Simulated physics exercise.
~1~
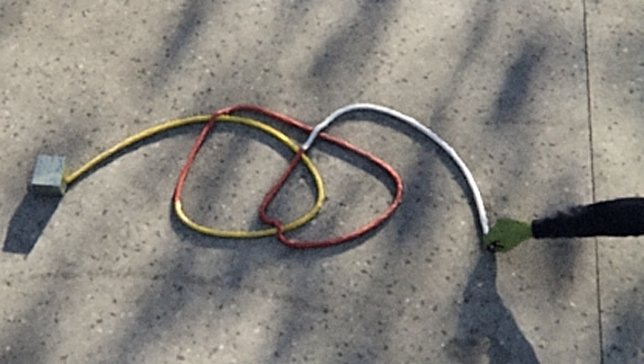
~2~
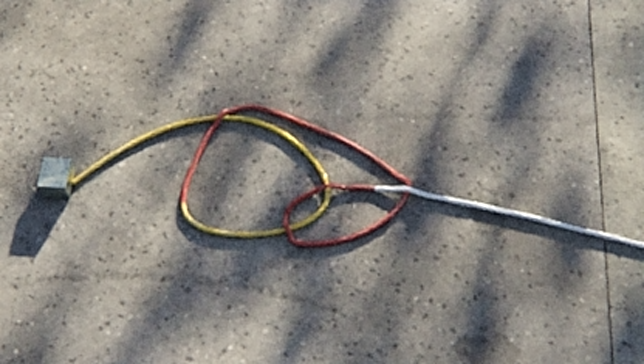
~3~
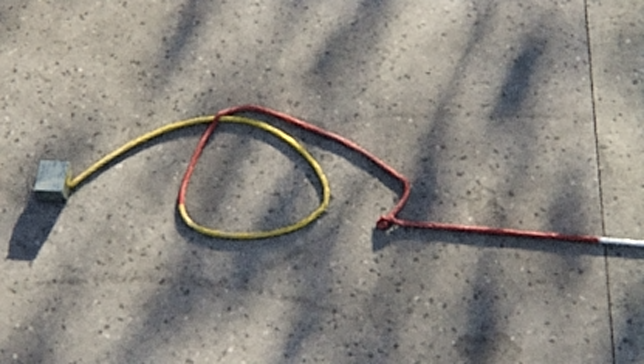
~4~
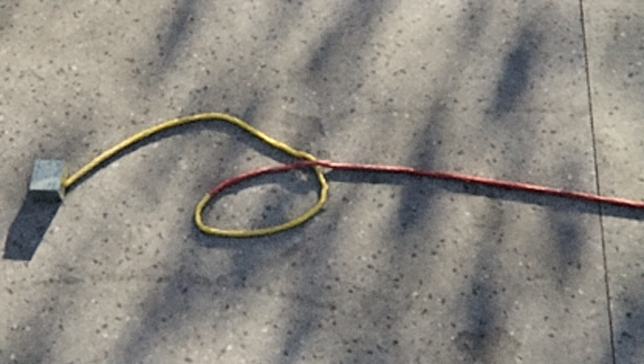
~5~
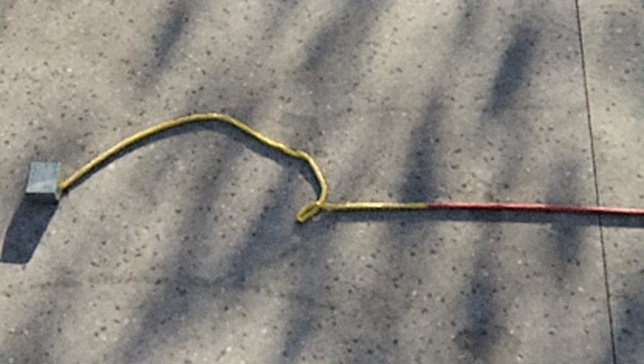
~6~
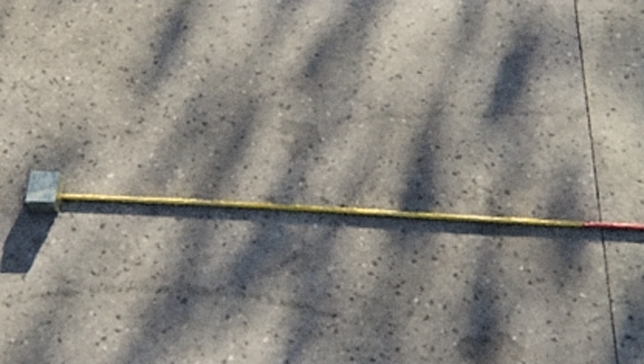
A person pulls the looped, colored rope to the right until it runs straight.
